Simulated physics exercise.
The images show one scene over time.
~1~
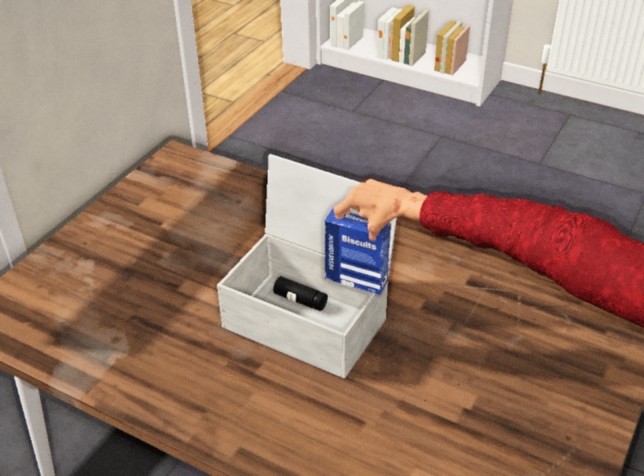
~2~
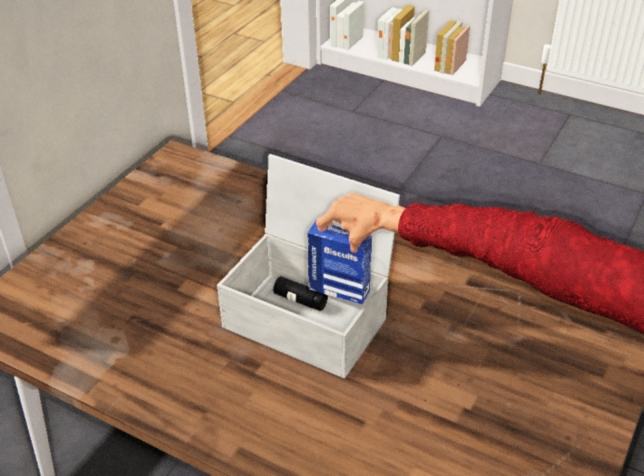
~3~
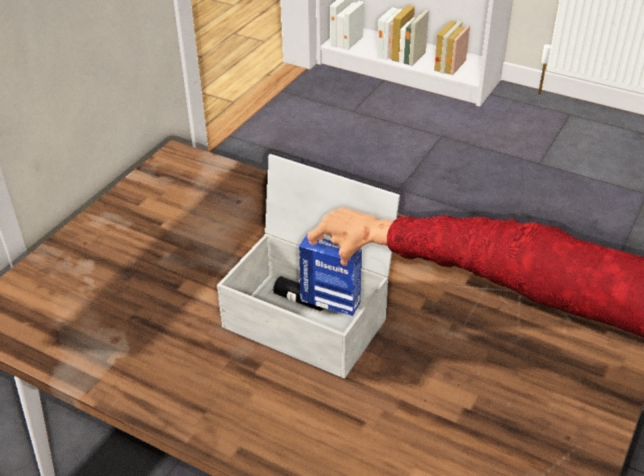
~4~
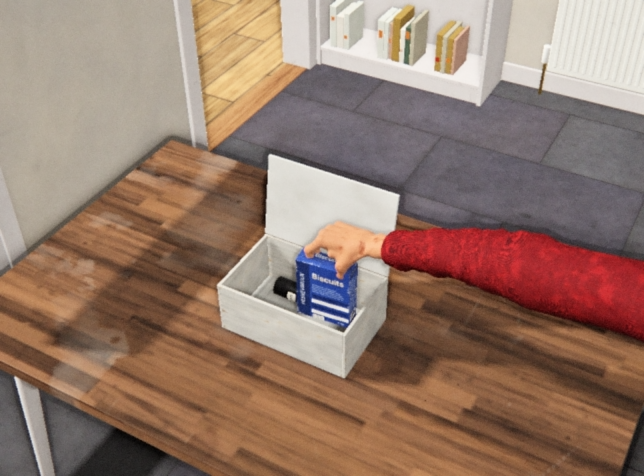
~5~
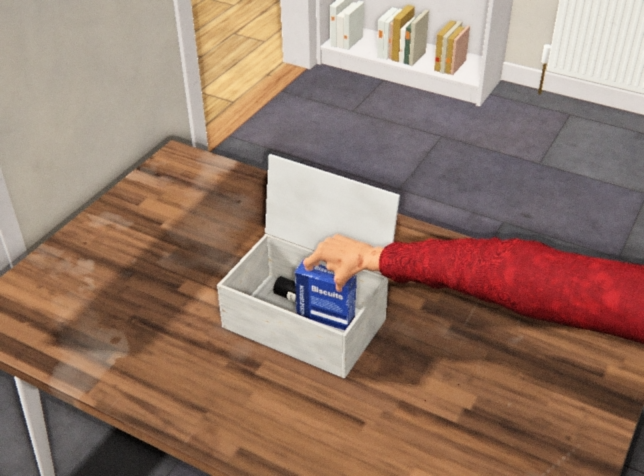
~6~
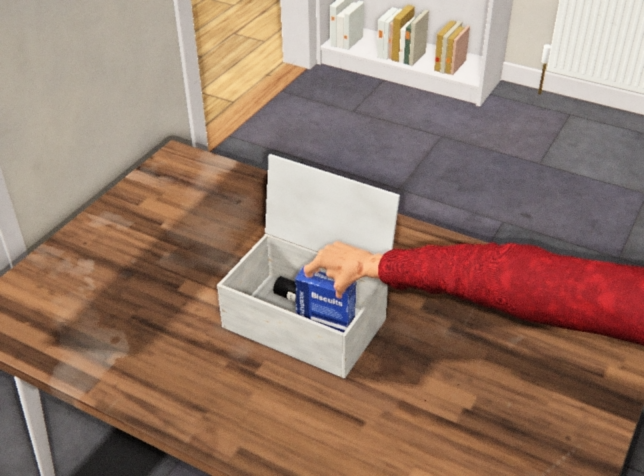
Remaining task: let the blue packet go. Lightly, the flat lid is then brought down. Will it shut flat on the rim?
Never meets the rim.
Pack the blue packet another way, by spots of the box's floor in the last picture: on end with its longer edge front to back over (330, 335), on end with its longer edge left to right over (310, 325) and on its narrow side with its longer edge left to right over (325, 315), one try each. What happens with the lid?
Trial 1: Lid propped open. Trial 2: Lid propped open. Trial 3: Lid fully lowered.
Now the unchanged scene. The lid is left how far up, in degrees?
Roughly 25 degrees above the rim.
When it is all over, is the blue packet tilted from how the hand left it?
As it turns out, it keeps its original angle.
Then, 1.10 s past the last view, lid starting down.
Then, 1.50 s past the last view, lid 66° above the rim.
Then, 1.70 s past the last view, lid 53° above the rim.
Then, 2.00 s past the last view, lid 31° above the rim.
Finally, lid 24° above the rim; both still in place. Final places as the last picture's camera would see them, blue packet near (326, 307).
